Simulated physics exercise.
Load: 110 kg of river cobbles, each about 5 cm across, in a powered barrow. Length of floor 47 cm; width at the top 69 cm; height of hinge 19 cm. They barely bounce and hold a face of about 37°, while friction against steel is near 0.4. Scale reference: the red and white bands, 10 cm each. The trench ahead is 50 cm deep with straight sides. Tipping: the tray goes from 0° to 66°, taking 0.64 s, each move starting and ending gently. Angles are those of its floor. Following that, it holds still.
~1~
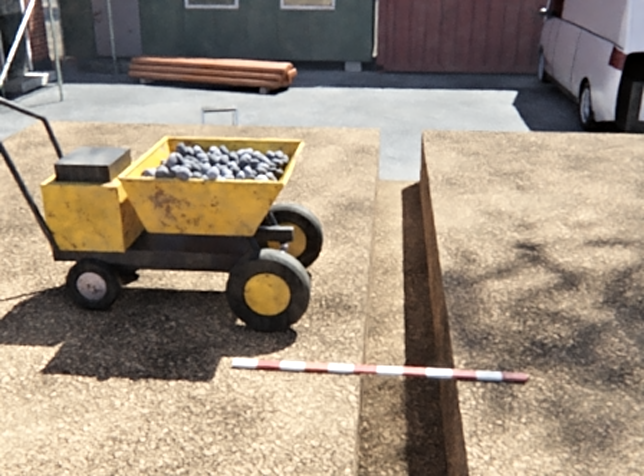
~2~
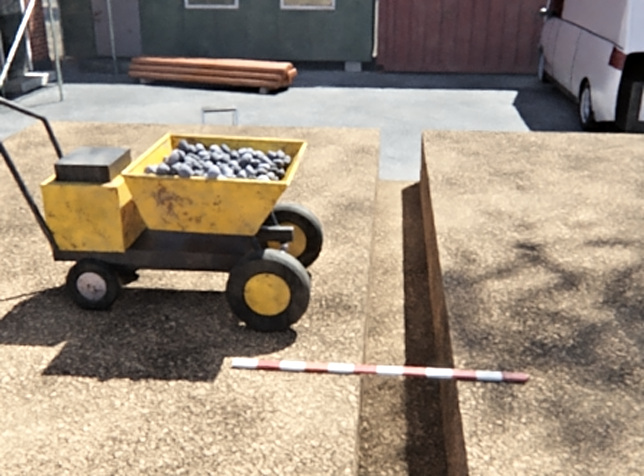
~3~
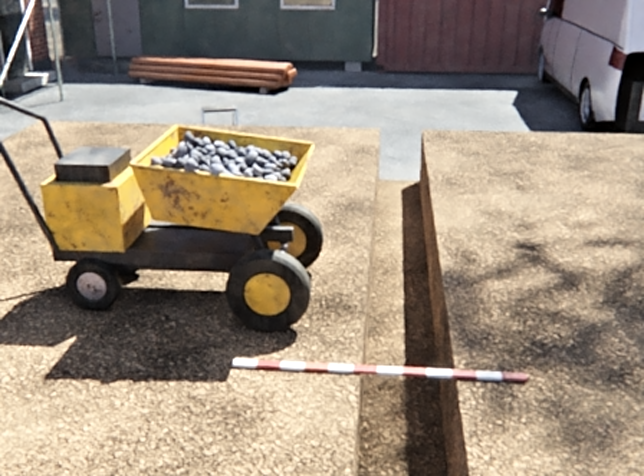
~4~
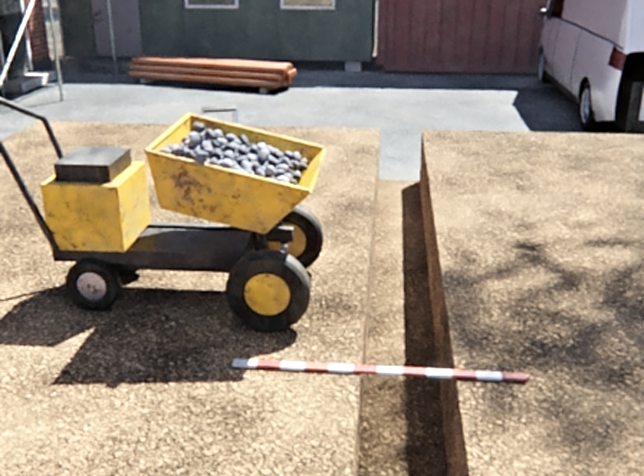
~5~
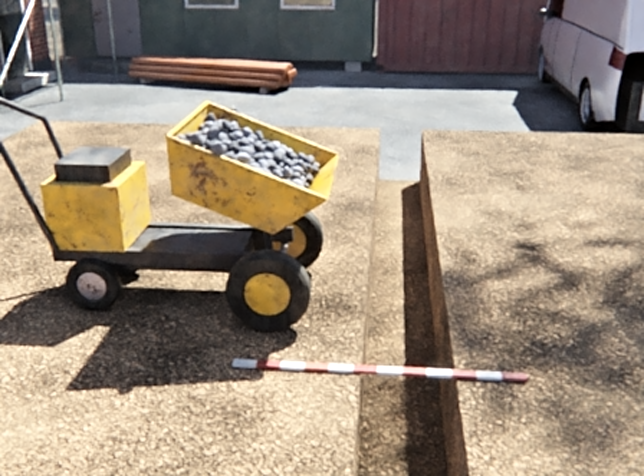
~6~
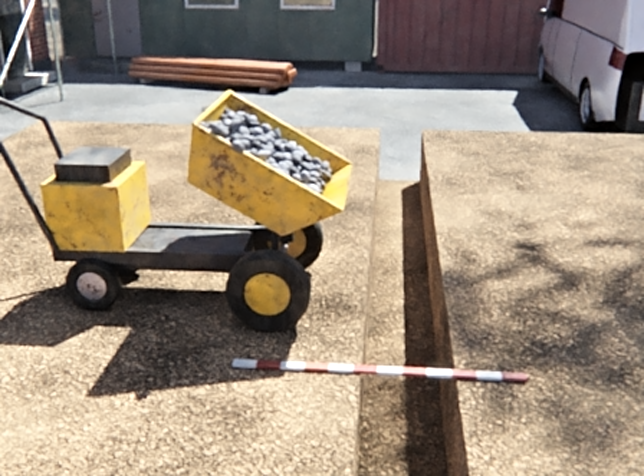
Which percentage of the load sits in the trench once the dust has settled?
Near 53 per cent.
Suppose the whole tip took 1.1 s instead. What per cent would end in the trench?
In that case some 65 per cent.
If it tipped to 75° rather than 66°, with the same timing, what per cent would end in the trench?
The trench would hold about 60% of it.
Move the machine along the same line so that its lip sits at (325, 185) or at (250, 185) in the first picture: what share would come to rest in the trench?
The first gives about 25 percent and the second about 70 percent.
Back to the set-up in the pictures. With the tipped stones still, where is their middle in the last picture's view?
(428, 378).
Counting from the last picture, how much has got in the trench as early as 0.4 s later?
25 per cent or so by then.
Then, 0.2 s after the last picture the floor is at 56°, 100 % in the tray; the foremost stones are at (364, 216).
Then, 0.4 s after the last picture the floor is at 66°, 76 % in the tray, 23 % in the trench, 1 % past the trench; the foremost stones are at (452, 281).
Then, 0.8 s after the last picture the floor is at 66°, 35 % in the tray, 33 % in the trench, 32 % past the trench; the foremost stones are at (596, 305).
Then, 2.7 s after the last picture the floor is at 66°, 15 % in the tray, 53 % in the trench, 31 % past the trench; the foremost stones are past the picture's edge.
